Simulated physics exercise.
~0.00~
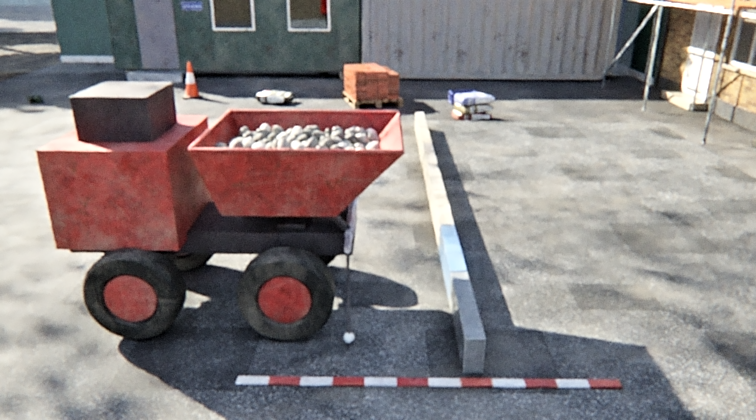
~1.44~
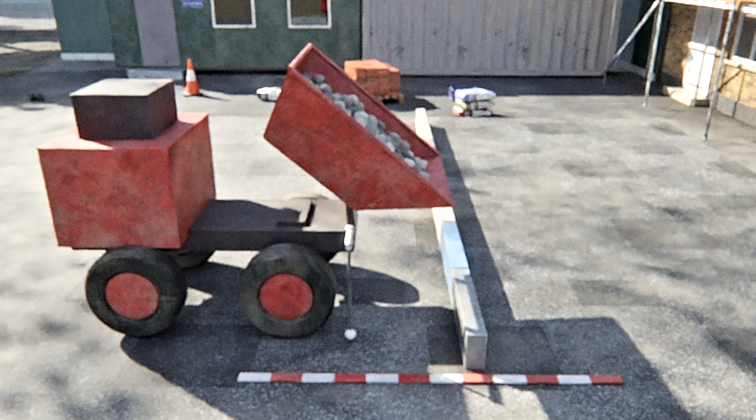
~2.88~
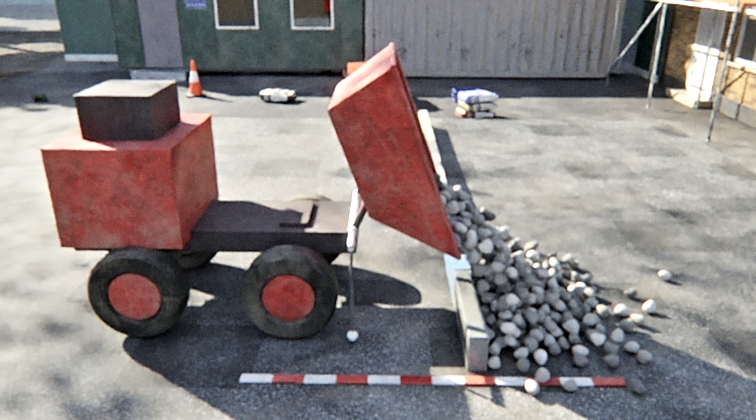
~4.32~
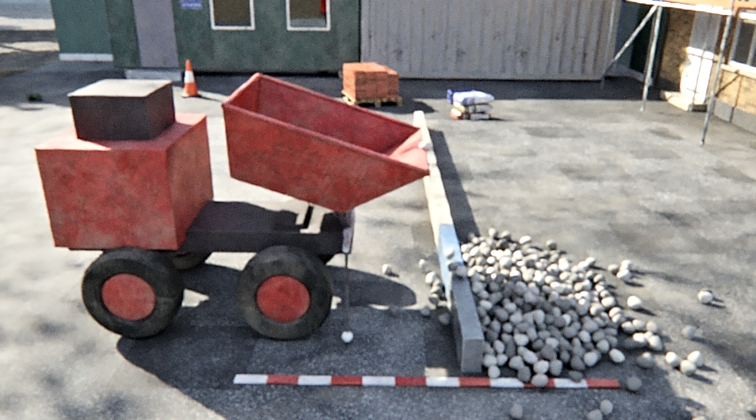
A red dumper full of grey stones tipped its skip steeply to the right, sending them tumbling over a low kerb into a spreading heap. The skip then swung partway back down and stayed tilted, nearly empty, with a few stones left short of the kerb.
